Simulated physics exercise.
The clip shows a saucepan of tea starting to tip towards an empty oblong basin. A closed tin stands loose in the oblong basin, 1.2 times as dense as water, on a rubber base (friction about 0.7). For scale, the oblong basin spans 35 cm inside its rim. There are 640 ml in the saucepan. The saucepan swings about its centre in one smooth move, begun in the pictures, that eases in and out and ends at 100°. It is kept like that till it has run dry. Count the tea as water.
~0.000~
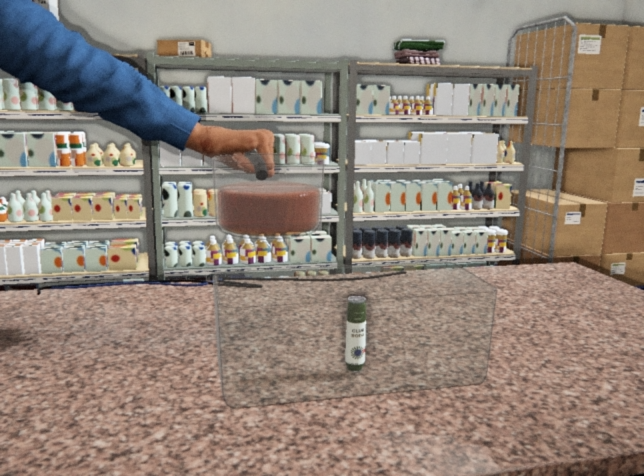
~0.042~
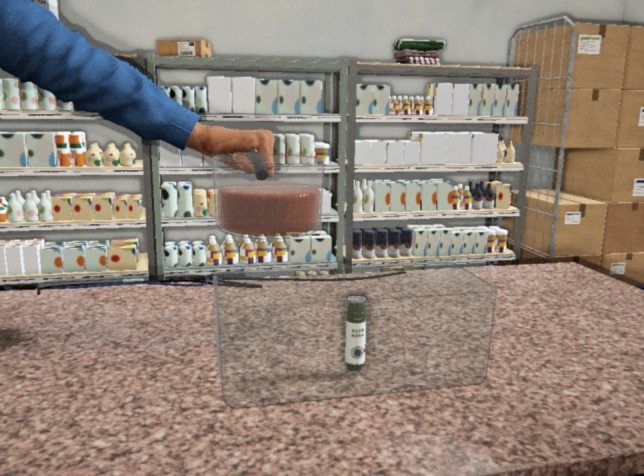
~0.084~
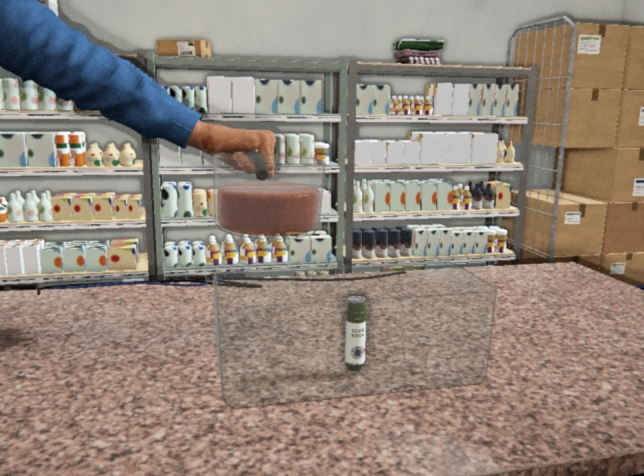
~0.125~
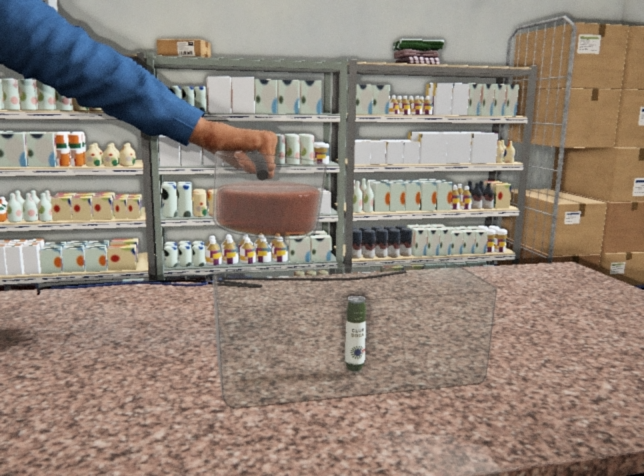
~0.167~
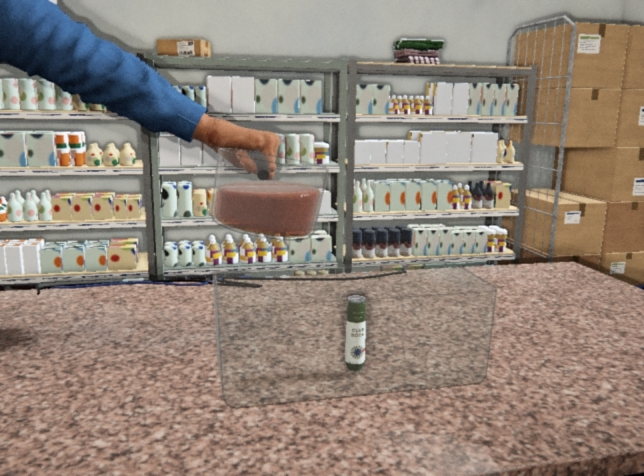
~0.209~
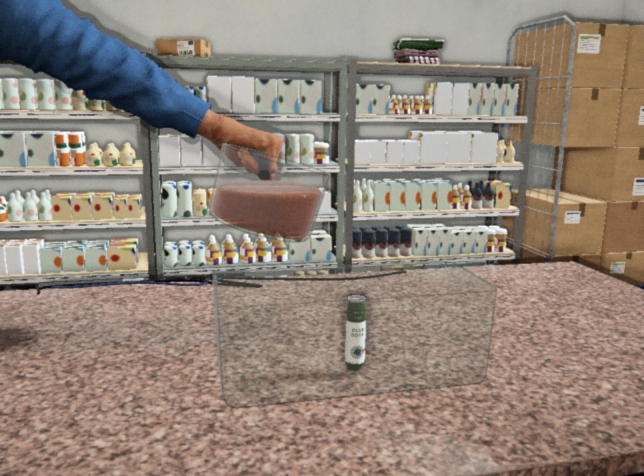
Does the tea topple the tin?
The tin topples.
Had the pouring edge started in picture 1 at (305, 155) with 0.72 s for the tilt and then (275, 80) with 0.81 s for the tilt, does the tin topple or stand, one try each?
First it goes over; then it goes over.
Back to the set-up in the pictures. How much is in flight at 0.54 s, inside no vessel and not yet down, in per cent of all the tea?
Near 24 in a hundred.
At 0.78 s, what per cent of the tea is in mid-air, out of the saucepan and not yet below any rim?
About 12 per cent.
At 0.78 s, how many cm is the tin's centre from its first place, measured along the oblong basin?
Some 0 cm.
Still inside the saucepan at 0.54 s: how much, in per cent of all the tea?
Some 72 per cent.
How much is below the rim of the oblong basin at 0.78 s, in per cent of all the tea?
Some 68 per cent.
Then, 0.54 s in, the tilt is 75° and 73 per cent is still to pour; the tin stands where it began.
Then, 0.78 s in, the tilt is 100° and 21 per cent is still to pour; the tin stands where it began.
Then, 1.03 s in, the tilt is 100° and 4 per cent is still to pour; the tin leans 46°.
Then, 1.31 s in, the tilt is 100° and 0 per cent is still to pour; the tin lies on its side.
Finally, the tin lies on its side.
